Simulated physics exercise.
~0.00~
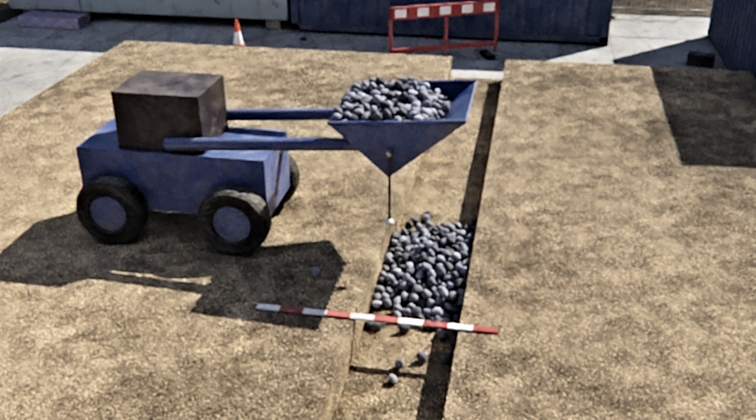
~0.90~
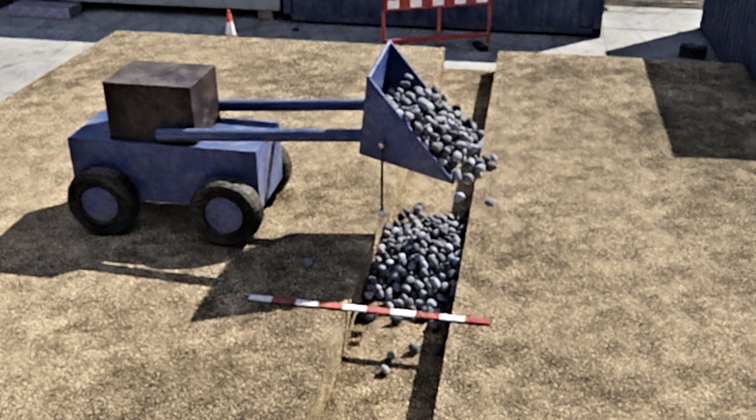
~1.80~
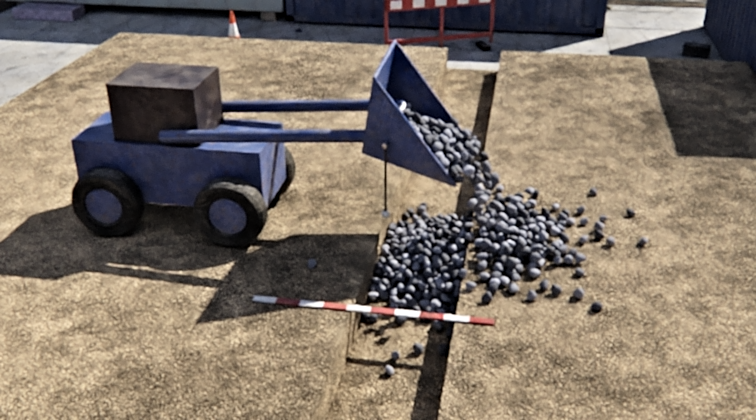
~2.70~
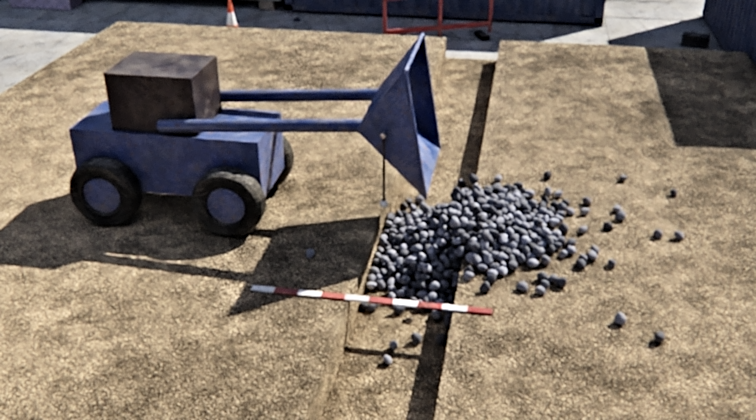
We see a blue wheeled loader tip its raised bucket of dark grey stones toward a trench already holding a pile, pausing partway before tilting further until empty, leaving stones heaped in the trench and more spread across the ground on its right side.
